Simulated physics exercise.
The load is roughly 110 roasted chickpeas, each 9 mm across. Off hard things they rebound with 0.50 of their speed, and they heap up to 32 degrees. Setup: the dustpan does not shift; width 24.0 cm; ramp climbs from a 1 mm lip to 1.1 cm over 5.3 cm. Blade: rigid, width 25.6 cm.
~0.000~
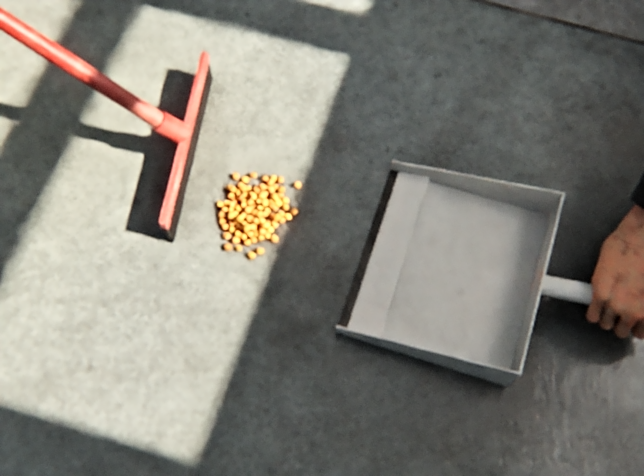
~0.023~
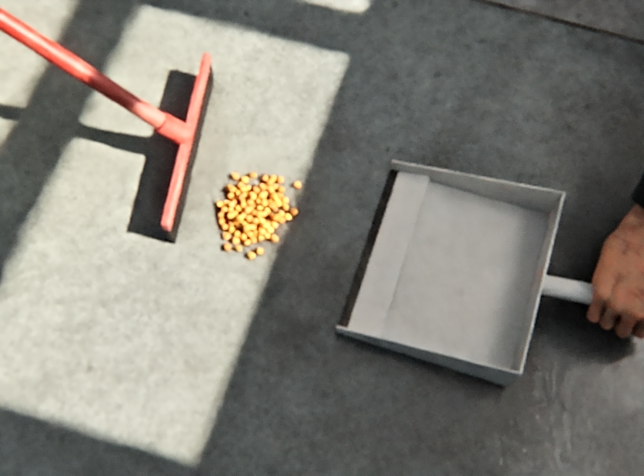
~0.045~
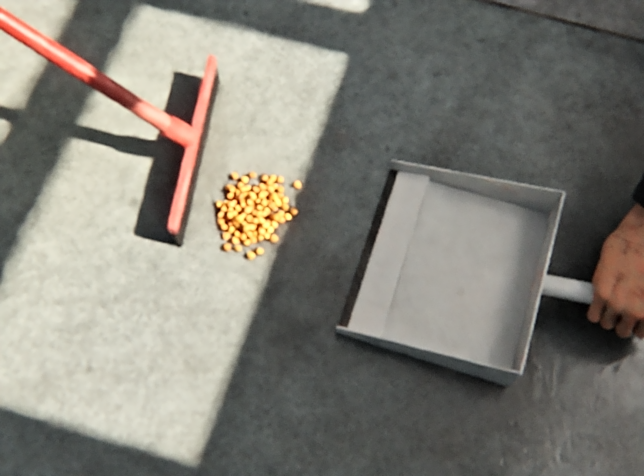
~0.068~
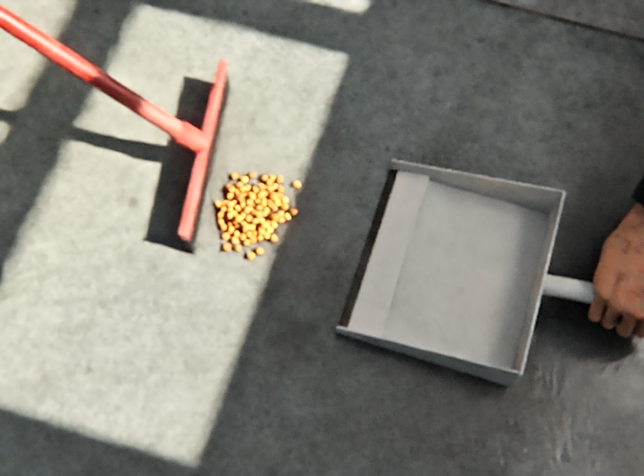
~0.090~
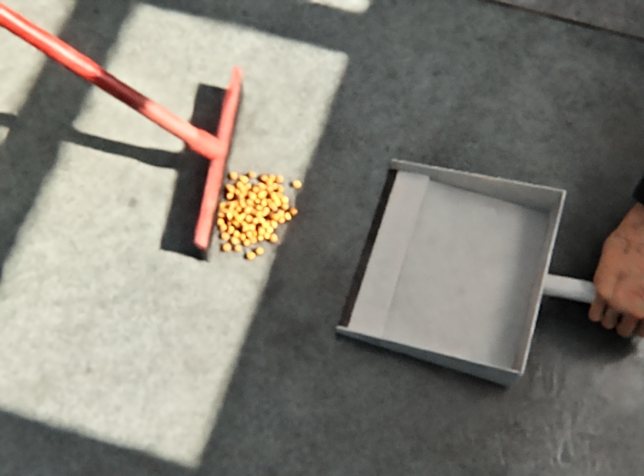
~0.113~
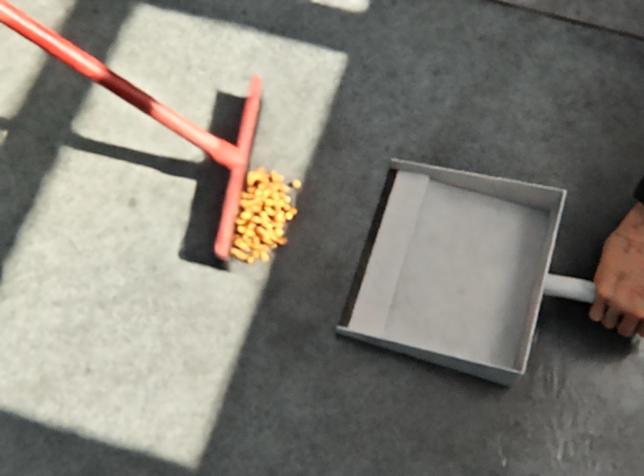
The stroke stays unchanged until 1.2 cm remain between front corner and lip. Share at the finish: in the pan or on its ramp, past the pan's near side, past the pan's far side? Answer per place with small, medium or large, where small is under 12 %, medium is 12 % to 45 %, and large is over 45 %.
In the pan or on its ramp large, past the pan's near side small, past the pan's far side small.
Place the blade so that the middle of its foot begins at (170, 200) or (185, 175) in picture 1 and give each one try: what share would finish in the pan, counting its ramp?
60 and 55 per cent, roughly.
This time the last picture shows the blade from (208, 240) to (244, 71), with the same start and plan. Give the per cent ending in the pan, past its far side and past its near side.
Split: Pan = 60, far = 5, near = 5.
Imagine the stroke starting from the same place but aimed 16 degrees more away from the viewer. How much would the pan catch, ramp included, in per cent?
I'd expect close to 65 percent.
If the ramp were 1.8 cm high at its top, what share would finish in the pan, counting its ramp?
It would be near 50 per cent.
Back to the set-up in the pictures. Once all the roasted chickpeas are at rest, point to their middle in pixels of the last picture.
Resting centre estimate: Around (423, 263).
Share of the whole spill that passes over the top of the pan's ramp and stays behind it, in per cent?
Something like 50 per cent of the whole.
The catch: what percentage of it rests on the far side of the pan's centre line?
Roughly 40 percent.
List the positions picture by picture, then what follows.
The first picture shows blade from (165, 224) to (205, 59), moved 0.0 cm, 0 of the pieces shifted so far; middle of the pieces at (251, 209); pan at (461, 277).
The second picture shows blade from (167, 226) to (207, 60), moved 0.4 cm, 0 of the pieces shifted so far; middle of the pieces at (251, 209).
The third picture shows blade from (173, 229) to (213, 63), moved 1.4 cm, 0 of the pieces shifted so far; middle of the pieces at (251, 209).
The fourth picture shows blade from (185, 235) to (223, 68), moved 3.1 cm, 0 of the pieces shifted so far; middle of the pieces at (250, 209).
The fifth picture shows blade from (201, 244) to (238, 74), moved 5.5 cm, 3 of the pieces shifted so far; middle of the pieces at (250, 209).
The sixth picture shows blade from (222, 254) to (257, 83), moved 8.5 cm, 100 of the pieces shifted so far; middle of the pieces at (261, 209); pan at (462, 276). Its pace works out near 1.35 m/s, heading 9 degrees towards the viewer's side.
Then, at 0.18 s, middle of the blade 9 cm from the lip; 0 % over the lip, far side 0 %, near side 0 %.
After 0.23 s, middle of the blade 5 cm from the lip; 10 % over the lip, far side 5 %, near side 0 %.
After 0.42 s, middle of the blade 3 cm from the lip; 80 % over the lip, far side 5 %, near side 0 %.
In the end, at 1.4 s, pan 60 %, near side 0 %, far side 5 %, in front of the lip or behind the blade 35 %.
